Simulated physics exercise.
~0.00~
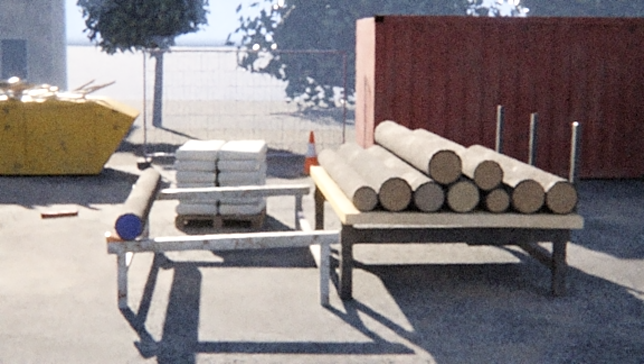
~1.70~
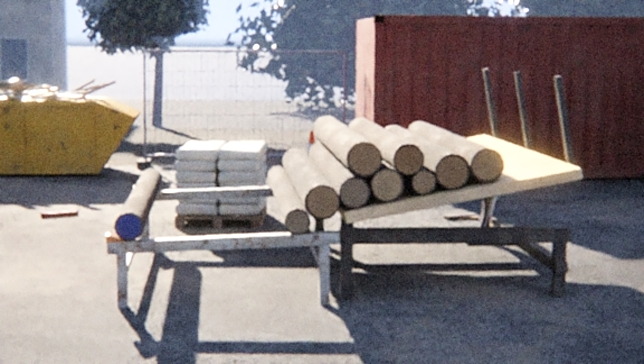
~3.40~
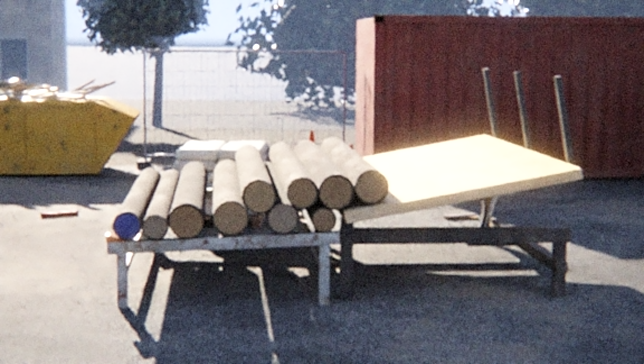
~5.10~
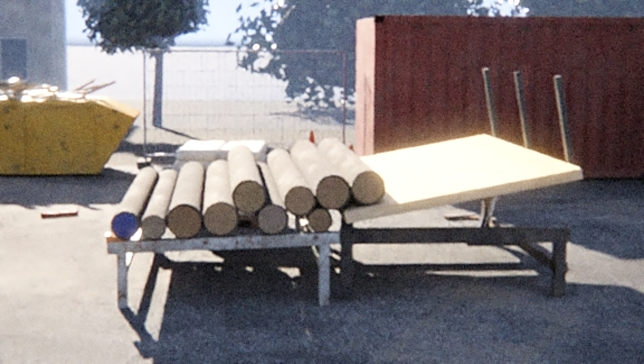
Timber poles roll left off a tilting deck and pile up beside the blue-ended one on a rack.
